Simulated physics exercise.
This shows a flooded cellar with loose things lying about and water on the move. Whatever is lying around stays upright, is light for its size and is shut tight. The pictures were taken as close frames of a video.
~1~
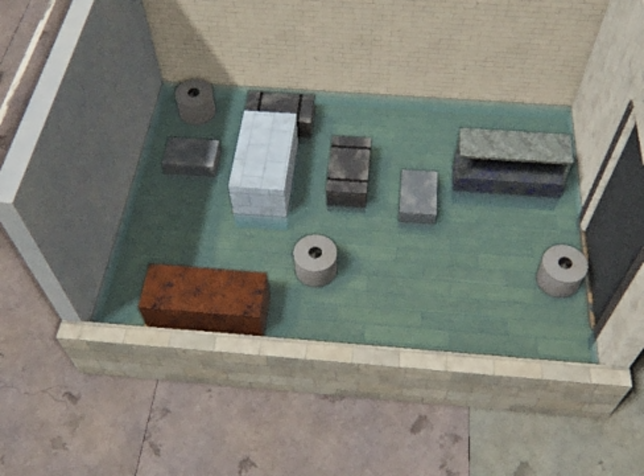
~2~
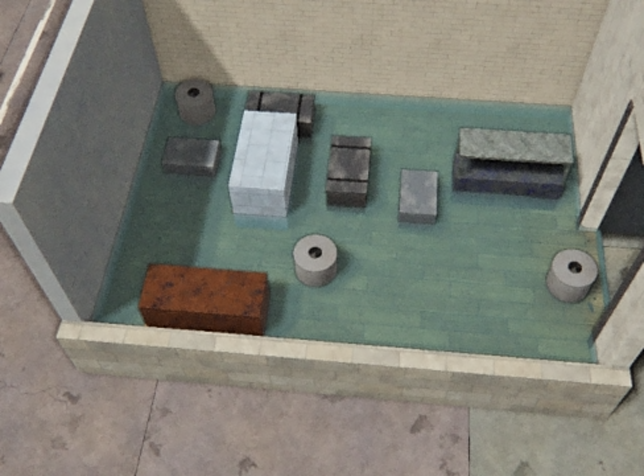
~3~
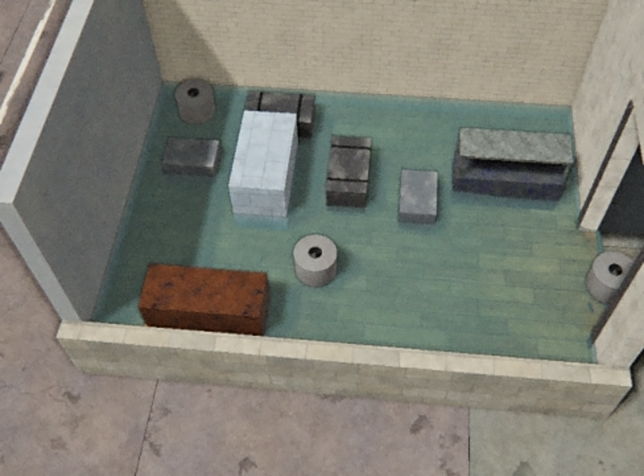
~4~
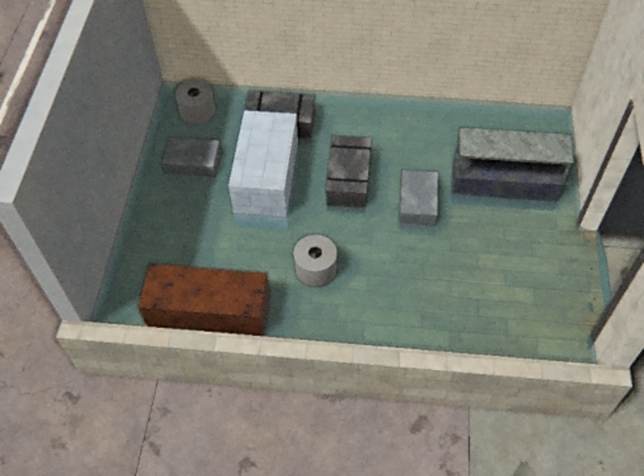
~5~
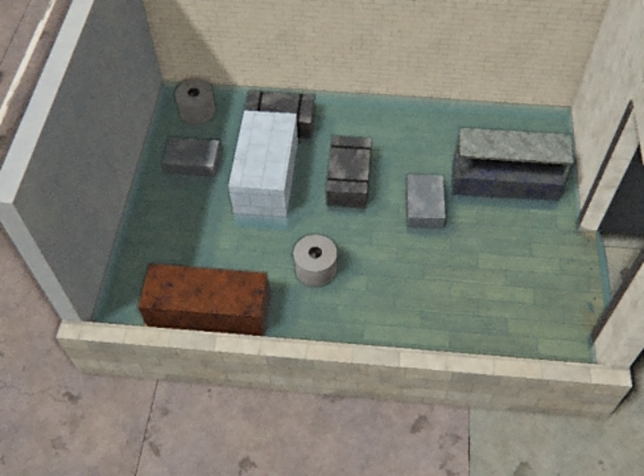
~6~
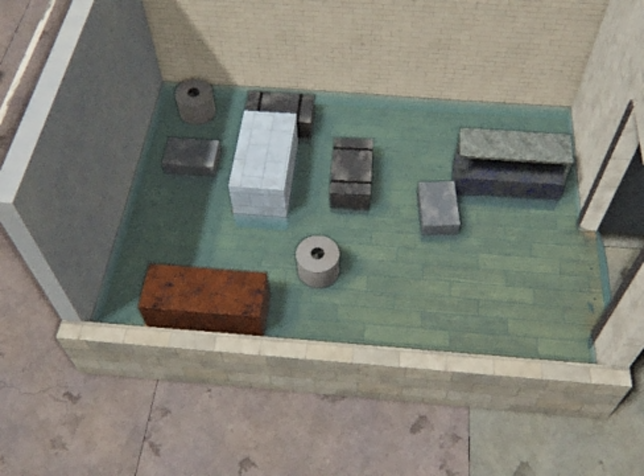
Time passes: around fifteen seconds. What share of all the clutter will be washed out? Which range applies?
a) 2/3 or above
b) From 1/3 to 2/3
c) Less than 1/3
The answer is b.
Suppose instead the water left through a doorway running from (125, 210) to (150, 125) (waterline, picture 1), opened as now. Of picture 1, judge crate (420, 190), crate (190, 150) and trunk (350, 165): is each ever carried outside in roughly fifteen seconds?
Result by object, in the order asked: Not flushed / flushed / not flushed.
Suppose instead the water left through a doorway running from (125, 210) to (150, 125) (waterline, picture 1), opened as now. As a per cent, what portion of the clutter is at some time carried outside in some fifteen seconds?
Estimate: Close to 60 per cent.
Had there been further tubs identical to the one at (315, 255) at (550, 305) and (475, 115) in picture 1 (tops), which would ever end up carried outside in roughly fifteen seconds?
First: Exits; second: Kept.
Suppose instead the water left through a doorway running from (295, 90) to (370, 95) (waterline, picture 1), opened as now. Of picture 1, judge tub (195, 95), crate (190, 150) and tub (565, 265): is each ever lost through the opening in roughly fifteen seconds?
Per item as listed - swept away, swept away, not lost.
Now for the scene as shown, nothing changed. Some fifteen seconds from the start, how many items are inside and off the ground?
1 in all.
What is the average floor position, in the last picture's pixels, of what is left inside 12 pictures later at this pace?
Centre estimate: Around (335, 209).
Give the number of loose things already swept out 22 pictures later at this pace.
The total is 4.
A moment on, 1 of 7 are out; 6 afloat.
Next, 2 of 7 are out; 5 afloat.
Later, 4 of 7 are out; 3 afloat.
In the end, 4 of 7 are out; 1 afloat.
